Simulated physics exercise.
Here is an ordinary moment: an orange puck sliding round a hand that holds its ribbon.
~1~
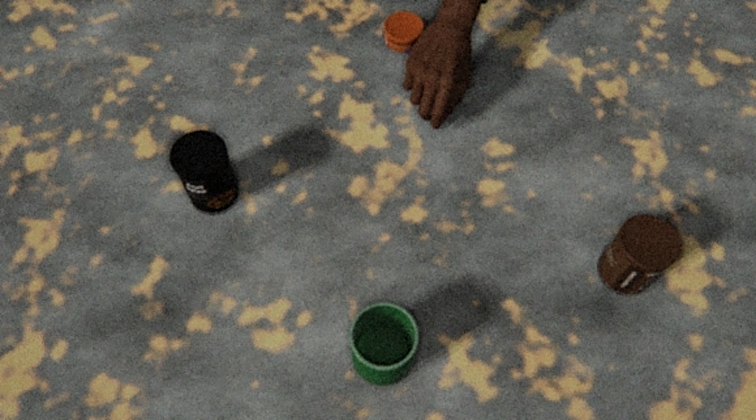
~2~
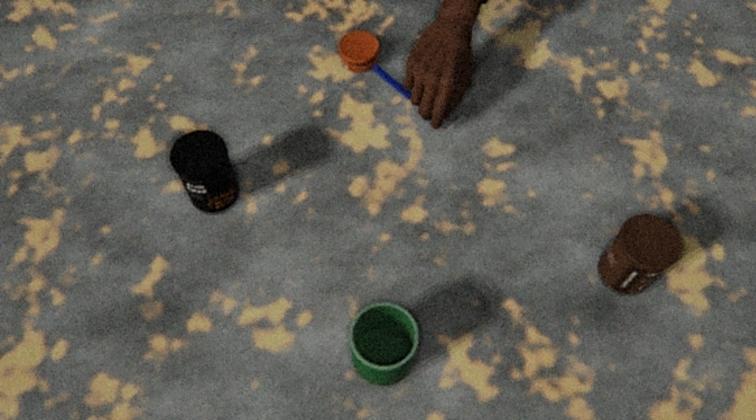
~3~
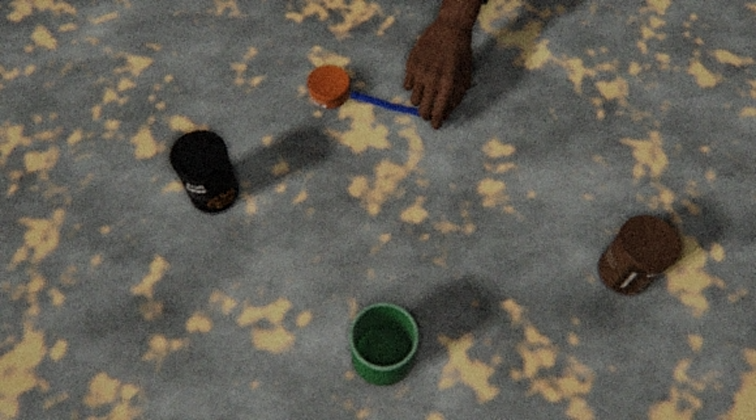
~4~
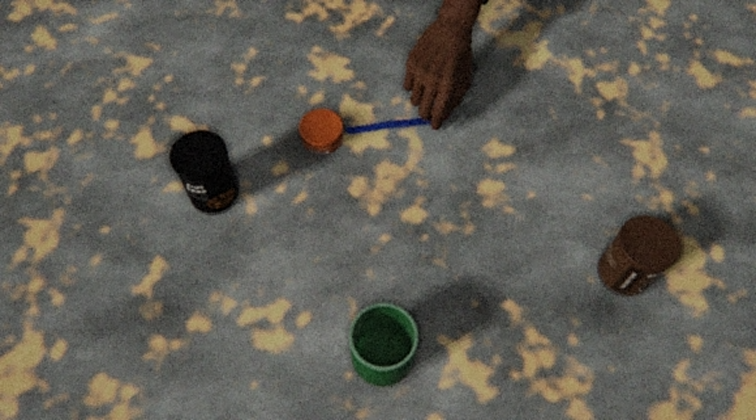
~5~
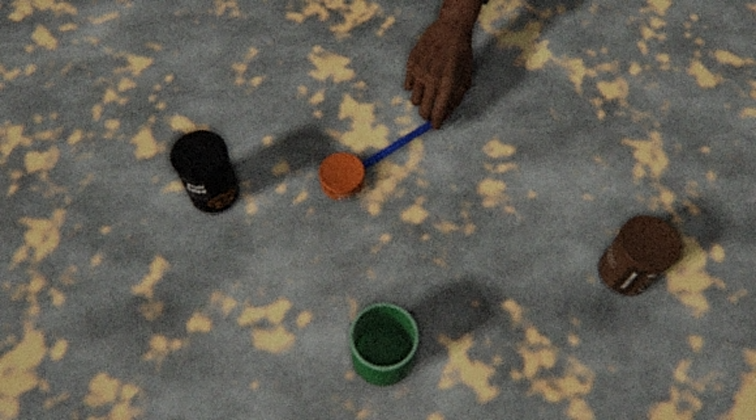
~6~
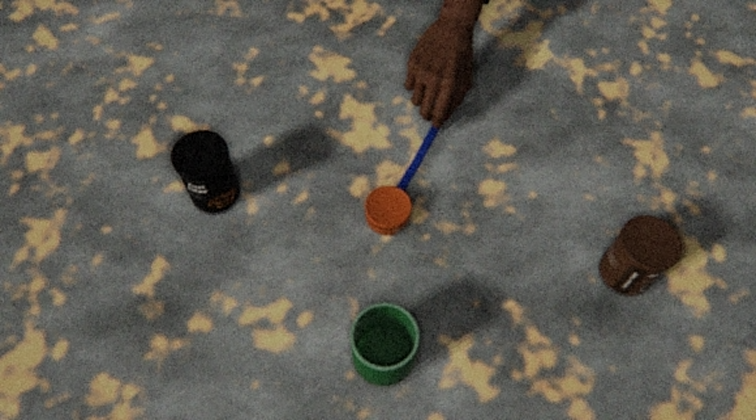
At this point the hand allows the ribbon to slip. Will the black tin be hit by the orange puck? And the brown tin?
As for the outcome, the black tin will not be hit, the brown tin will be hit.
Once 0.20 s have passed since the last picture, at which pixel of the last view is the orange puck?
(584, 264).
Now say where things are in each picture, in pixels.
Orange puck (404, 26); black tin (198, 153); brown tin (650, 240); green mug (384, 335), in the first picture.
Orange puck (359, 45), in the second picture.
Orange puck (328, 81), in the third picture.
Orange puck (321, 126), in the fourth picture.
Orange puck (341, 171), in the fifth picture.
Orange puck (389, 205); black tin (199, 153); brown tin (651, 242); green mug (385, 335); going round anticlockwise, in the sixth picture.
Then, 0.08 s later than the last view, puck near (504, 242).
Then, 0.20 s later than the last view, puck near (584, 264); brown tin pushed aside.
Finally, puck near (582, 266); brown tin pushed aside. The black tin remains clear and the brown tin takes the knock.
